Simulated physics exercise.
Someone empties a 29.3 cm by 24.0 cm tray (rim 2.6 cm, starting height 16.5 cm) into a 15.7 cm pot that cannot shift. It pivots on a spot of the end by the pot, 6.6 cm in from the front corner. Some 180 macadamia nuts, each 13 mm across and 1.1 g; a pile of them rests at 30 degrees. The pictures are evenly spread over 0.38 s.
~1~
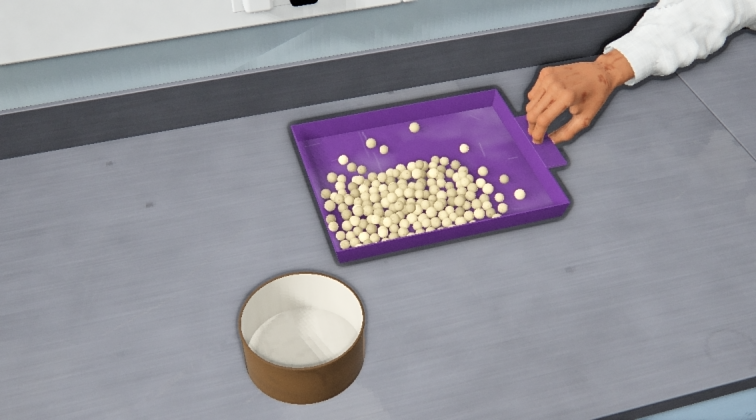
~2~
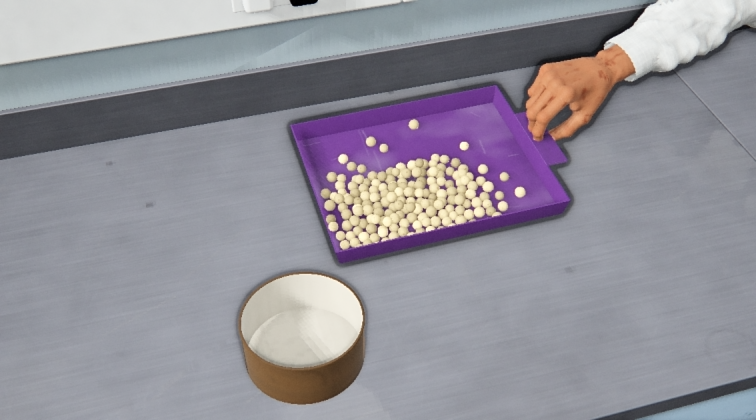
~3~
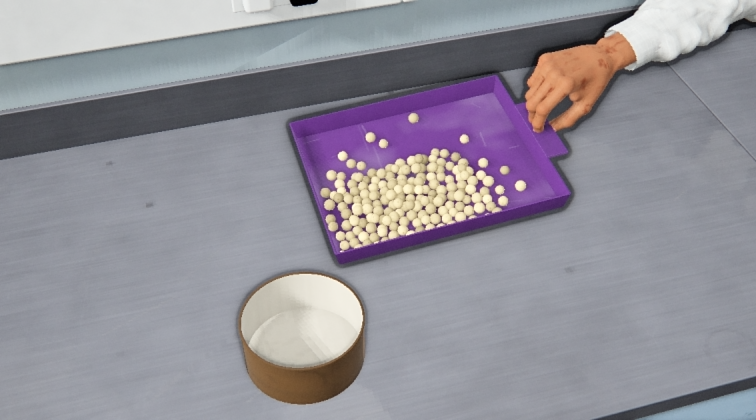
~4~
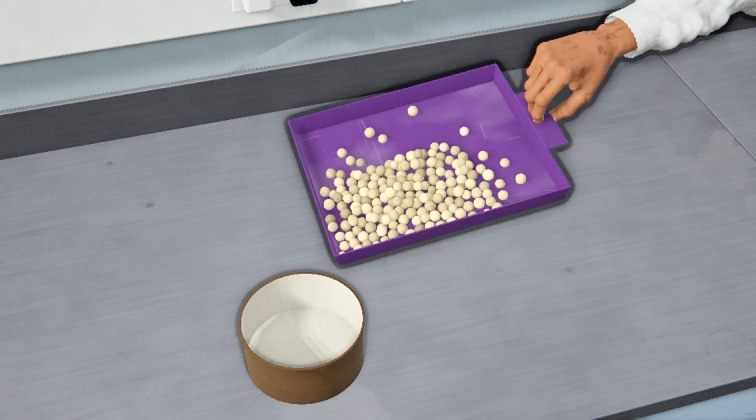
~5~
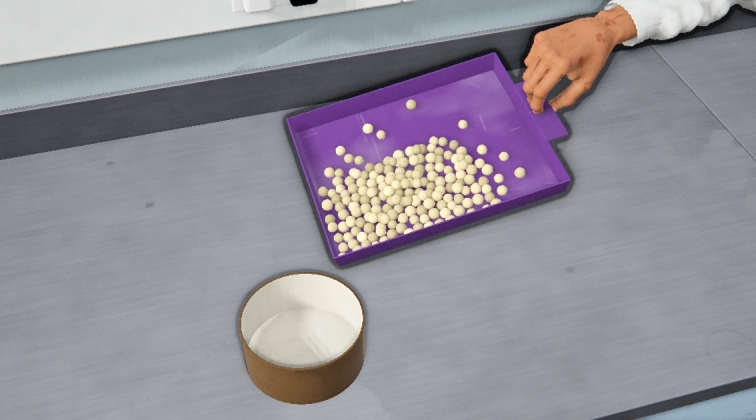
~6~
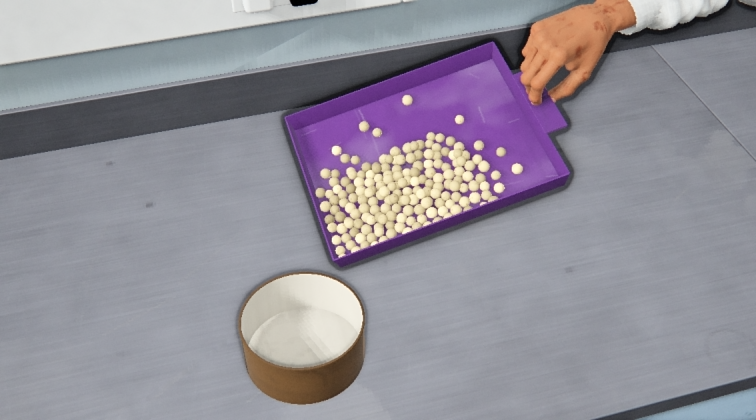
A shallow purple tray holding a heap of small, round, cream-coloured nuts sits on a grey worktop, seen from above at an angle, with a white-sleeved hand at its right-hand tab. A round pot, brown outside and white inside, stands in front to the left. The hand slowly raises the tray's right end, tilting it gently leftward, while the nuts barely shift and the view stays still.
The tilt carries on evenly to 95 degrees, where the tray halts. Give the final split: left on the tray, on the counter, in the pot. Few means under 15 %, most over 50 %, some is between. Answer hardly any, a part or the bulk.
Left on the tray: Hardly any; on the counter: Hardly any; in the pot: The bulk.
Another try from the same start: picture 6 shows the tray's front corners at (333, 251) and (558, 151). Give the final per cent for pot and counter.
Pot 55, counter 45.
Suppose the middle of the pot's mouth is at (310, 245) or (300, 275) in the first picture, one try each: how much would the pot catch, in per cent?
Some 0 and 45 per cent.
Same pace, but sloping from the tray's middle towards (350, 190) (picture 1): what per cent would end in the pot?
Some 35 per cent.
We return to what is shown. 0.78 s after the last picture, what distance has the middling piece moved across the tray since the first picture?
Some 1 cm.
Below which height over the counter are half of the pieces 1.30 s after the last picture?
Some 24 cm.
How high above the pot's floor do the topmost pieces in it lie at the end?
Roughly 3.5 cm.
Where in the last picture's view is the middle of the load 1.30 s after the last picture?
At about (347, 206).
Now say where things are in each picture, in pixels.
The first picture shows tray tilt 0 degrees, front corners at (340, 248) and (564, 201); middle of the pieces at (411, 203); pot at (302, 318).
The second picture shows tray tilt 1 degrees, front corners at (339, 248) and (564, 198); middle of the pieces at (411, 202).
The third picture shows tray tilt 4 degrees, front corners at (339, 250) and (565, 192), lowest corner left front; middle of the pieces at (411, 199).
The fourth picture shows tray tilt 8 degrees, front corners at (338, 252) and (565, 185), lowest corner left front; middle of the pieces at (410, 196).
The fifth picture shows tray tilt 12 degrees, front corners at (337, 254) and (565, 178), lowest corner left front; middle of the pieces at (409, 193).
The sixth picture shows tray tilt 15 degrees, front corners at (336, 255) and (564, 172), lowest corner left front; middle of the pieces at (407, 192); pot at (302, 318).
Then, 0.78 s after the last picture, tilt 53 degrees; the tray holds 100 %, the pot 0 %.
Then, 1.30 s after the last picture, tilt 77 degrees; the tray holds 90 %, the pot 10 %.
Then, 1.88 s after the last picture, tilt 95 degrees; the tray holds 5 %, the pot 95 %.
In the end, tray 0 %, counter 0 %, pot 100 %.
